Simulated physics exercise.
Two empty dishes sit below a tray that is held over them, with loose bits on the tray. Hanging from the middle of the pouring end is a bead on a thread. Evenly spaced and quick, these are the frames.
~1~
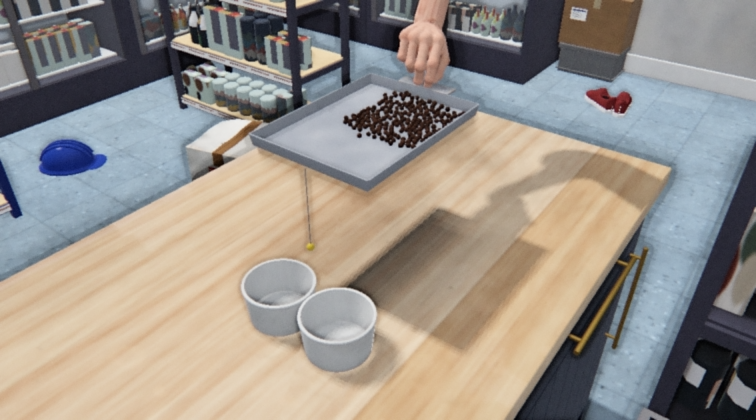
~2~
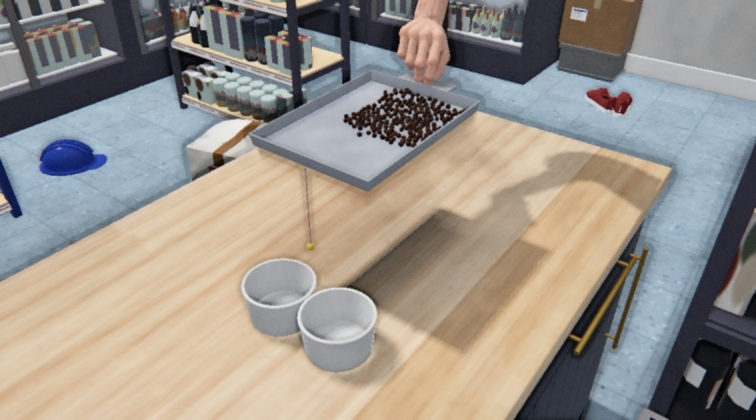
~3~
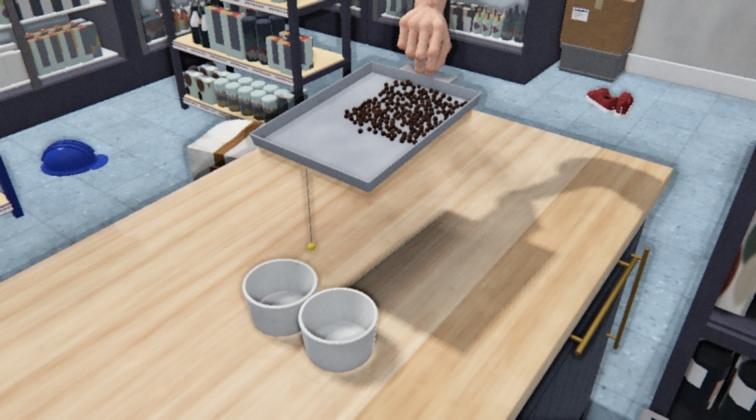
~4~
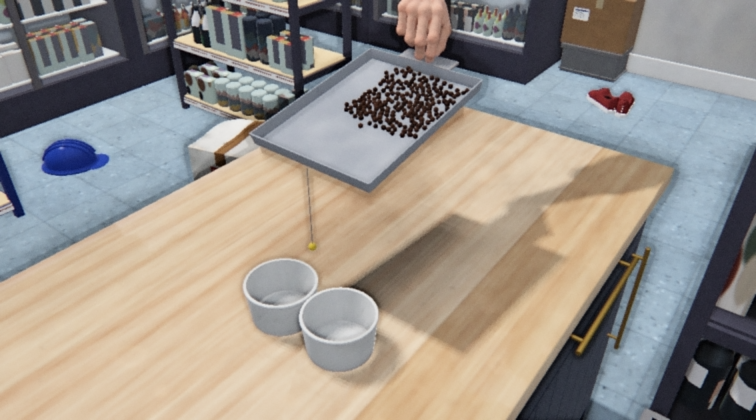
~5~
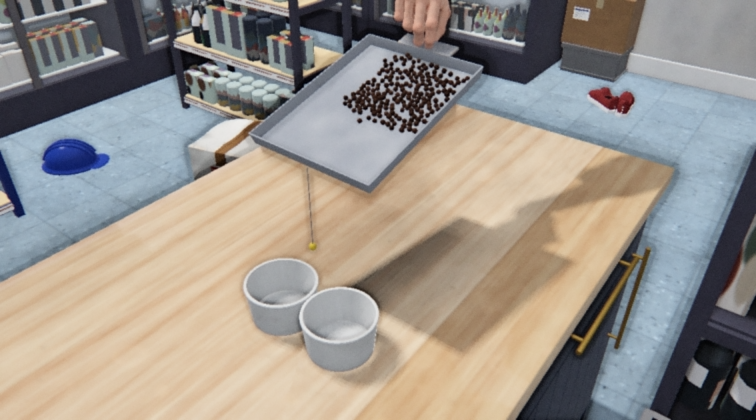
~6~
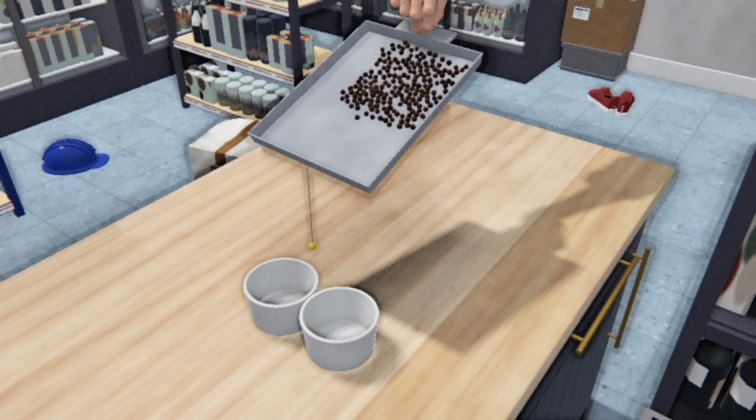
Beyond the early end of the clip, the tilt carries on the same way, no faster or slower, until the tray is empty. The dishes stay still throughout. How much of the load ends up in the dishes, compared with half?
The dishes end up with more than half of it.
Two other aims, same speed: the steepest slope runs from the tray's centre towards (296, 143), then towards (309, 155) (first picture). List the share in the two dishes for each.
The share is 0 per cent in the first and 50 per cent in the second.
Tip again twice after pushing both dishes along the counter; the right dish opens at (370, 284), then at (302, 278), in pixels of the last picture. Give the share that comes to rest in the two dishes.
About 40 per cent, then about 50 per cent.
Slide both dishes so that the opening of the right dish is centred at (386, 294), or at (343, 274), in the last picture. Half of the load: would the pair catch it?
For the earlier try a smaller portion is kept, for the later one a smaller portion.
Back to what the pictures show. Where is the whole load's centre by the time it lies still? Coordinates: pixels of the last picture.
I'd mark it at roughly (319, 330).
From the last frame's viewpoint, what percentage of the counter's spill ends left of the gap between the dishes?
Some 40 %.
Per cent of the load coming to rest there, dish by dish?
Final share: Left dish at 40 per cent, right dish at 40 per cent.
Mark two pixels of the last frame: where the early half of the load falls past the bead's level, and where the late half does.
First roughly (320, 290), then roughly (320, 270).
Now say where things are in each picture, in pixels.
Corners of the pouring end (252, 133) and (367, 179), level; middle of the load (402, 121), allspice berries; left dish (255, 315); right dish (313, 350); bead on its thread (311, 247), in the first frame.
Corners of the pouring end (252, 133) and (368, 179), level; middle of the load (402, 119), in the second frame.
Corners of the pouring end (253, 133) and (368, 180), tipped barely, lowest at the right corner; middle of the load (403, 113), in the third frame.
Corners of the pouring end (252, 133) and (368, 181), tipped a little, lowest at the right corner; middle of the load (404, 104), in the fourth frame.
Corners of the pouring end (252, 133) and (368, 183), tipped a little, lowest at the right corner; middle of the load (403, 95), in the fifth frame.
Corners of the pouring end (251, 132) and (368, 184), tipped clearly, lowest at the right corner; middle of the load (401, 88); left dish (257, 314); right dish (315, 349), in the sixth frame.
Just after the last frame, tray tipped steeply; roughly two thirds on the tray; just a few in the right dish; just a few in the left dish; roughly a quarter in the air.
A moment on, tray tipped right over; roughly half on the tray; roughly a quarter in the right dish; about a tenth in the left dish; about a tenth outside both; just a few in the air.
Further on, tray tipped past a quarter turn; roughly a third in the right dish; roughly a third in the left dish; roughly a quarter outside both.
When it is over, tray tipped past a quarter turn; roughly a third in the right dish; roughly a third in the left dish; roughly a quarter outside both.
